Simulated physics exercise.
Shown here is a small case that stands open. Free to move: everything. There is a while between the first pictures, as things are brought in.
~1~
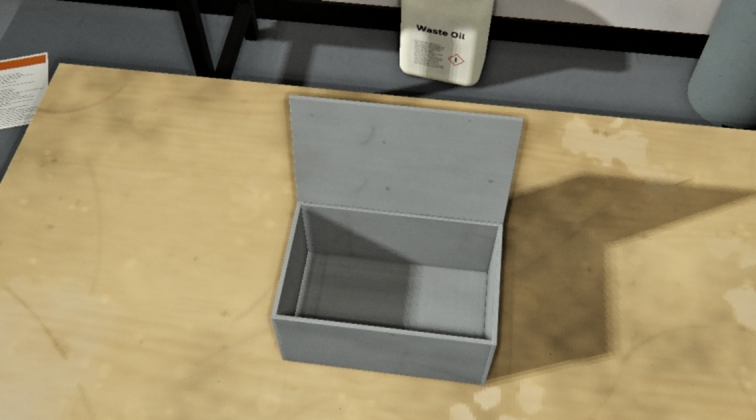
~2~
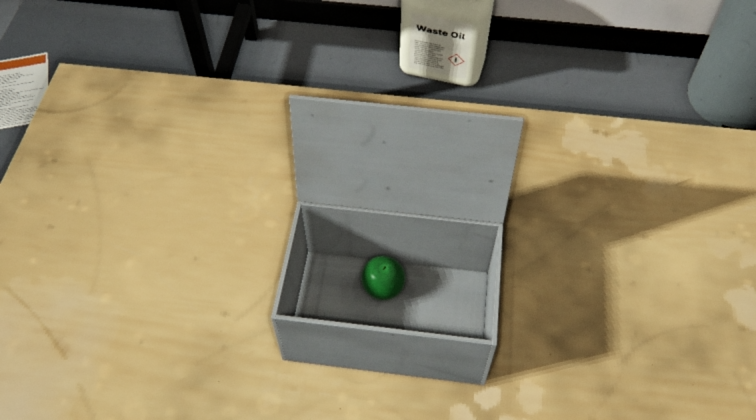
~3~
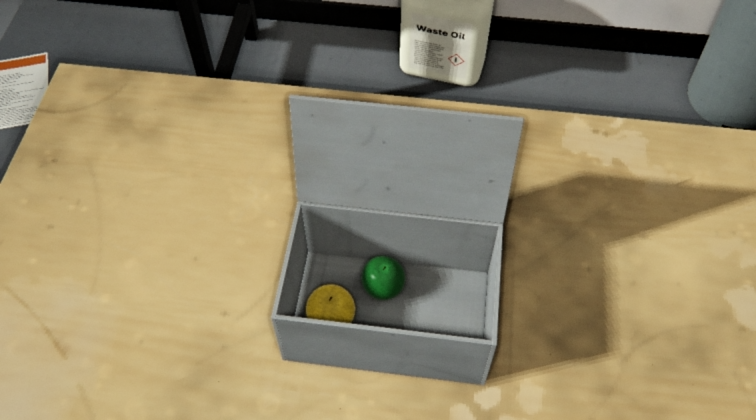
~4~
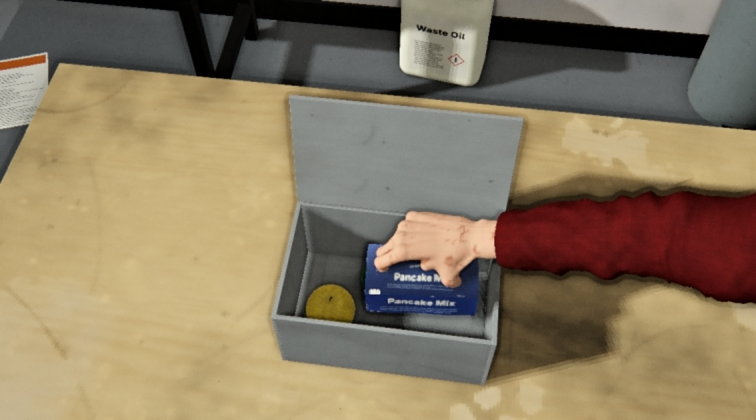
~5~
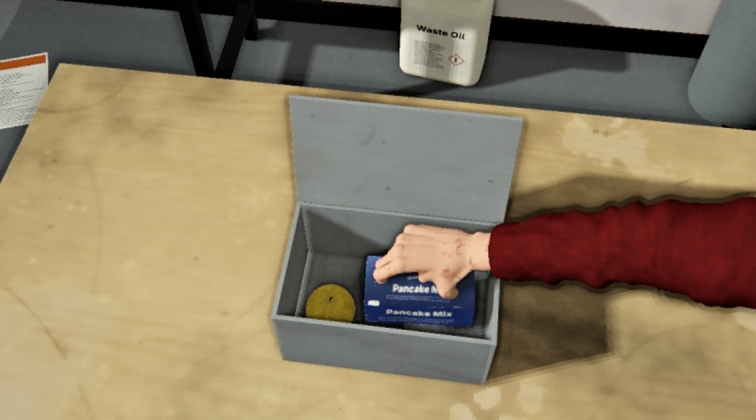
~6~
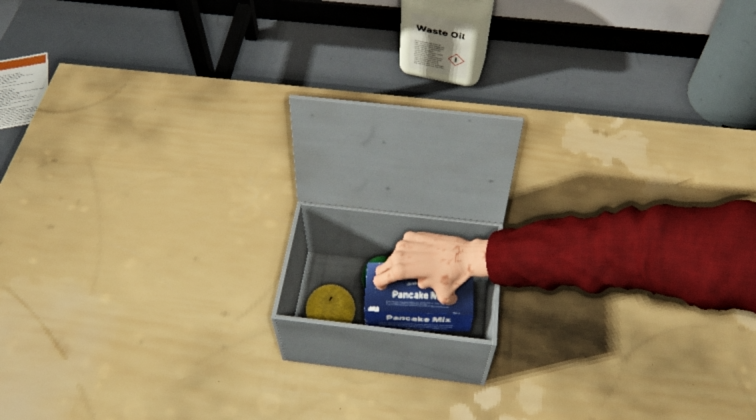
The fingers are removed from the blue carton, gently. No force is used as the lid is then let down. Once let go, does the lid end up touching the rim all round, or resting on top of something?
The lid ends up touching the rim all round.
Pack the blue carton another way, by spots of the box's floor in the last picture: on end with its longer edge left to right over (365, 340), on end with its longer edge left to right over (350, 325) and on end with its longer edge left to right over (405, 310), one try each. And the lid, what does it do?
Case one lid shut, case two lid shut, case three lid shut.
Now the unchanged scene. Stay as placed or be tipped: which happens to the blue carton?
Looking at the last picture, it is left as set.
Then, 1.20 s past the last view, lid starting down; blue carton displaced a little near (413, 324); green apple displaced a little.
Then, 1.80 s past the last view, lid 32° above the rim; blue carton displaced a little near (413, 324); green apple displaced about its own width.
Finally, lid shut; moved from the start, green apple and blue carton; yellow apple still in place. Final places as the last picture's camera would see them, blue carton near (413, 324).
